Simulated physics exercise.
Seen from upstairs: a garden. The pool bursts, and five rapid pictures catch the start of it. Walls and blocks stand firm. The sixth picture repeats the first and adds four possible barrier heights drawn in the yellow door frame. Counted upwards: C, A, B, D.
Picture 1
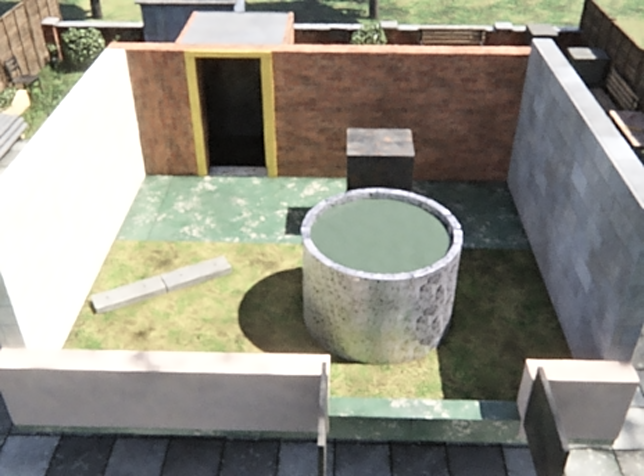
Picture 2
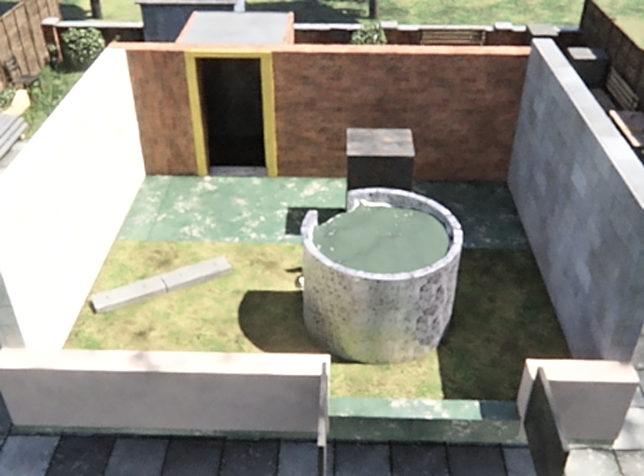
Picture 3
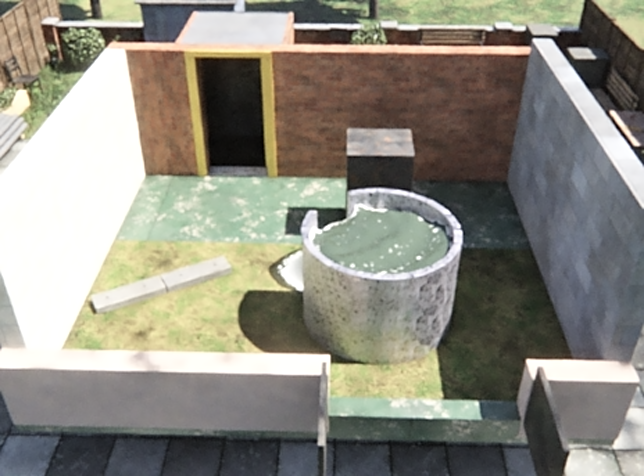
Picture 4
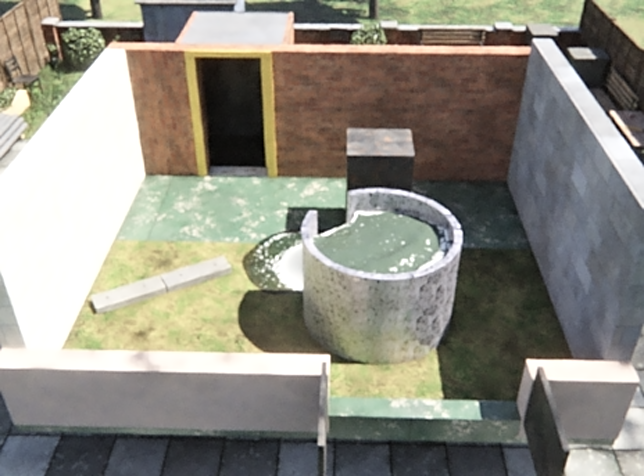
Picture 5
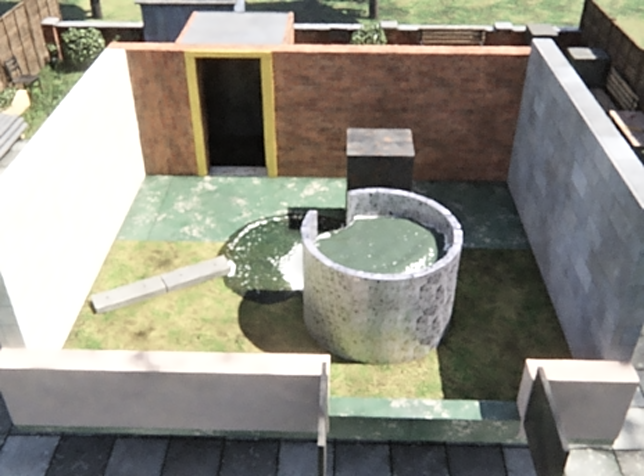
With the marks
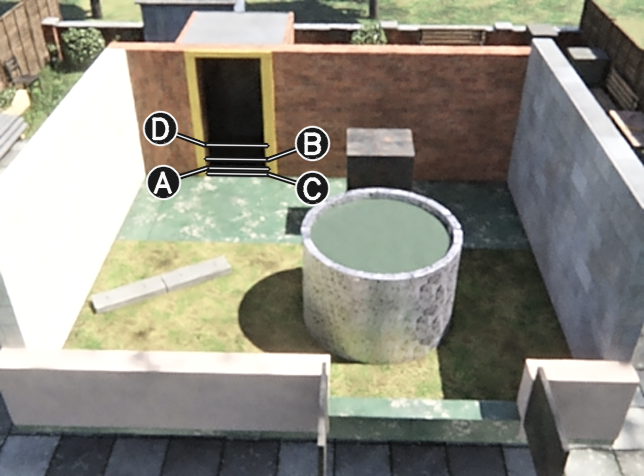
A round grey stone tank brimming with green water stands in a small walled yard seen from upstairs, the view never shifting. Behind it are a dark block and a brick wall with a yellow-framed doorway at left, while pale slabs lie on the patchy grass to the left. A gap opens in the tank's back-left rim, and foaming water pours out, spreading leftward over the ground to the slabs as the level inside drops slightly.
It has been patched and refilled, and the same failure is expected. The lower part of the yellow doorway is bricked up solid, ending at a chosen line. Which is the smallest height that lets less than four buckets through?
I would pick line B.
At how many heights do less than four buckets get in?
Two of the four.
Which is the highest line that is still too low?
The answer is A.
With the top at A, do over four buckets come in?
Yes, it does.
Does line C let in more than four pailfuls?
Yes, it does.
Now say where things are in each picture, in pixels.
The first frame shows water in the pool at rest, its middle at (381, 236); foot of the yellow doorway at (238, 176); open gate at (428, 354).
In the second frame, water covers 1 % of the ground, its front hidden from here.
In the third frame, 3 % of the ground under water, visible out to (276, 268).
In the fourth frame, 6 % of the ground under water, visible out to (276, 236).
In the fifth frame, 11 % of the ground under water, visible out to (255, 223).
In white, A at (237, 168); B at (237, 159); C at (238, 173); D at (235, 145); from the bottom up C, A, B, D.
With A, about 9 bucketfuls get in.
With B, a splash gets over, under a bucket.
With C, dozens of bucketfuls pour in.
With D, nothing gets over.
